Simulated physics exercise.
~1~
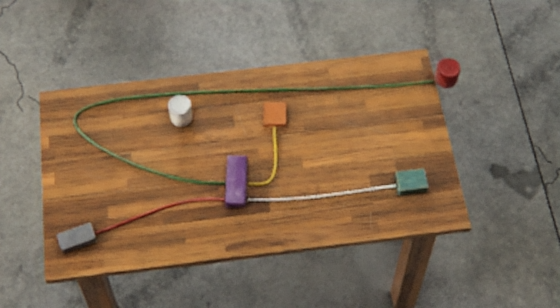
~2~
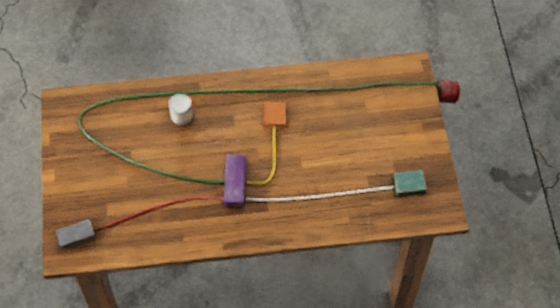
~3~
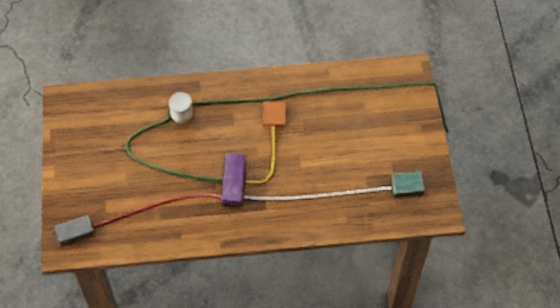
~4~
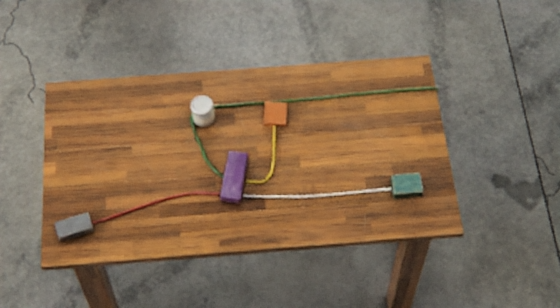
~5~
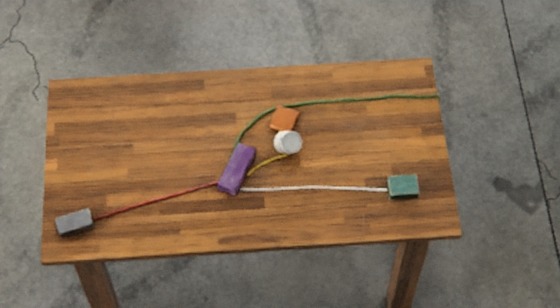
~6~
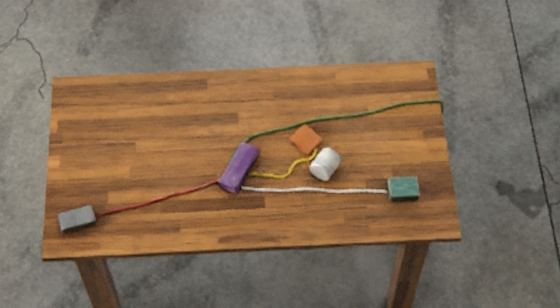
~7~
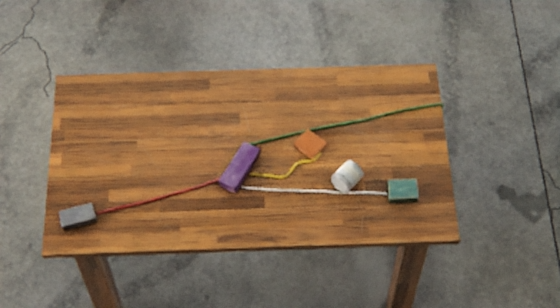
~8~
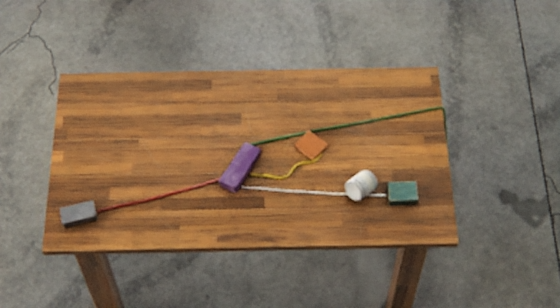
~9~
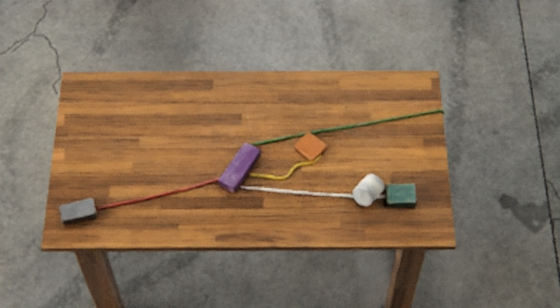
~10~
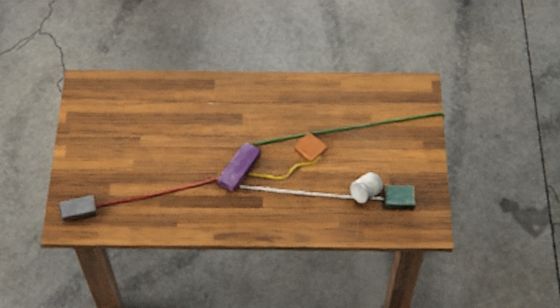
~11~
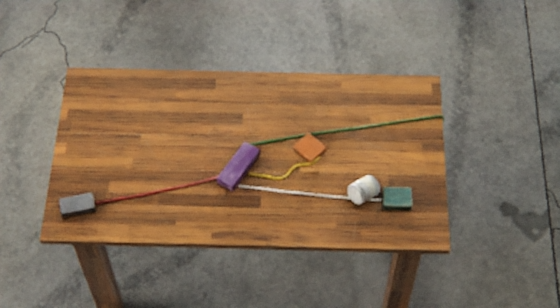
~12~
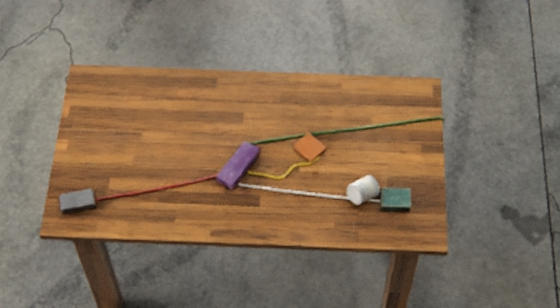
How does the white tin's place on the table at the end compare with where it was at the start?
At the start the white tin stood toward the back left of the table, inside the loop of the green cable. By the end it was on the right side, nearer the front, lying just left of the teal box.
